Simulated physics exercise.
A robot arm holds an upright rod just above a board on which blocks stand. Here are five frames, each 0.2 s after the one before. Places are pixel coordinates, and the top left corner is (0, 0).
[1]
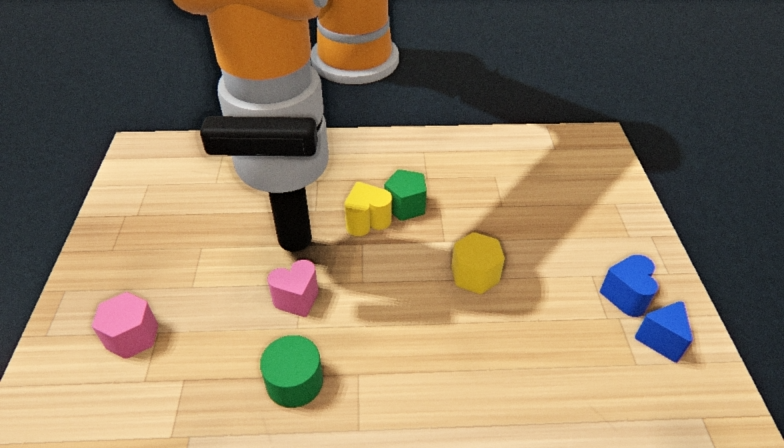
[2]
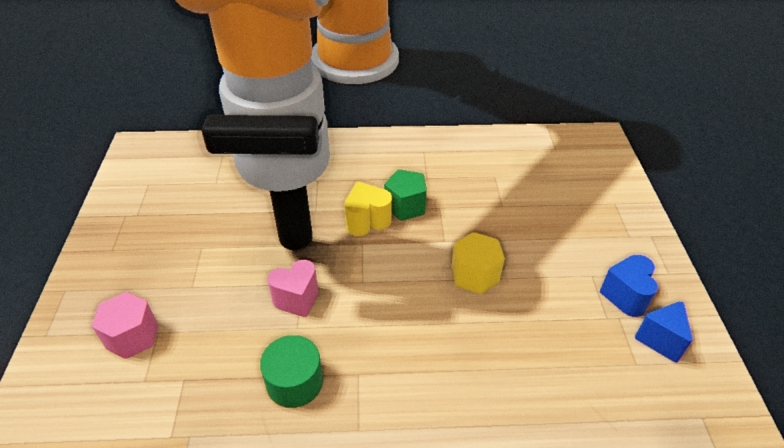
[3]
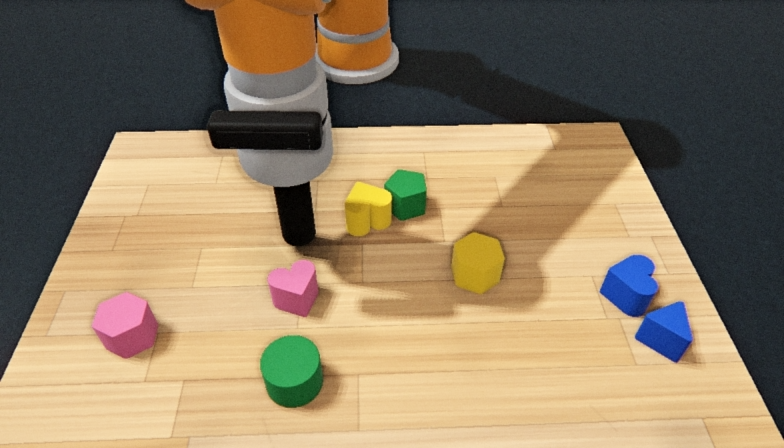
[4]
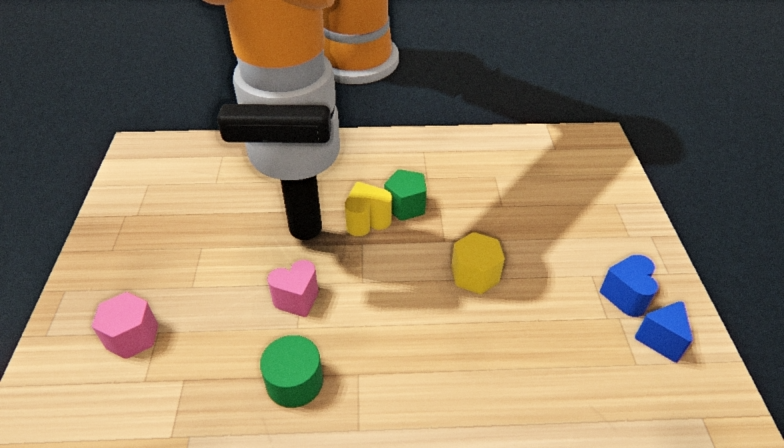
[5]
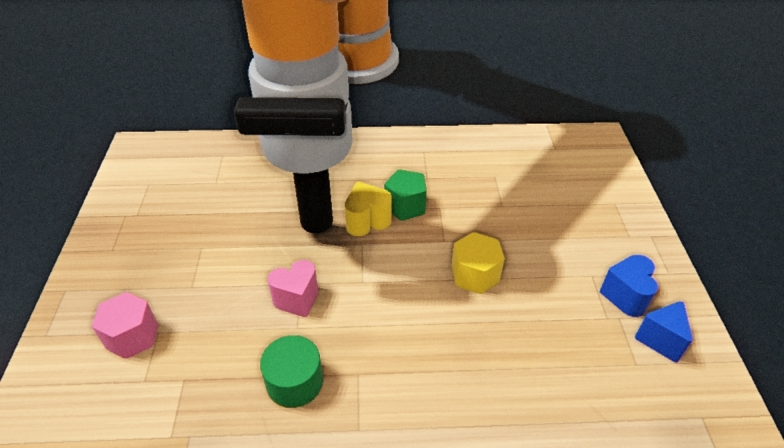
We see a robot arm holding a black rod over a wooden board of pink, green, yellow and blue blocks; the rod stays nearly still, then moves slightly right and away from the viewer, while the blocks remain in place.
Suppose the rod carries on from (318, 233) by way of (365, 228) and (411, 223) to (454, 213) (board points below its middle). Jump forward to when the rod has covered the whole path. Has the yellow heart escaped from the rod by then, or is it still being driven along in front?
The rod still has the yellow heart in front of it when the path ends.
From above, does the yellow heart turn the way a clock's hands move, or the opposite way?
From the top: Counterclockwise.
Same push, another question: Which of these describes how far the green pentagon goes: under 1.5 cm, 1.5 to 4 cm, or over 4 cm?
Verdict: More than 4 cm.
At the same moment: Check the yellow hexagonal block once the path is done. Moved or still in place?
By then it is still where it was.
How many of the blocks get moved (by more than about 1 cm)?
Number moved: 2.
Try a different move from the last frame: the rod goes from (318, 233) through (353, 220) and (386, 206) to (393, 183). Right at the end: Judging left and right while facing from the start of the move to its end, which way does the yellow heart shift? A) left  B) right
B - right.
The first path, step by step. One third of the way, rod at (365, 219); yellow heart at (398, 191), turned 15° anticlockwise; green pentagon at (428, 172), turned 10° anticlockwise.
Two thirds of the way, rod at (412, 213); yellow heart at (437, 181), turned 45° anticlockwise; green pentagon at (449, 156), turned 40° anticlockwise.
At the end, rod at (455, 203); yellow heart at (468, 169), turned 80° anticlockwise; green pentagon at (454, 145), turned 75° anticlockwise; yellow hexagonal block in place.
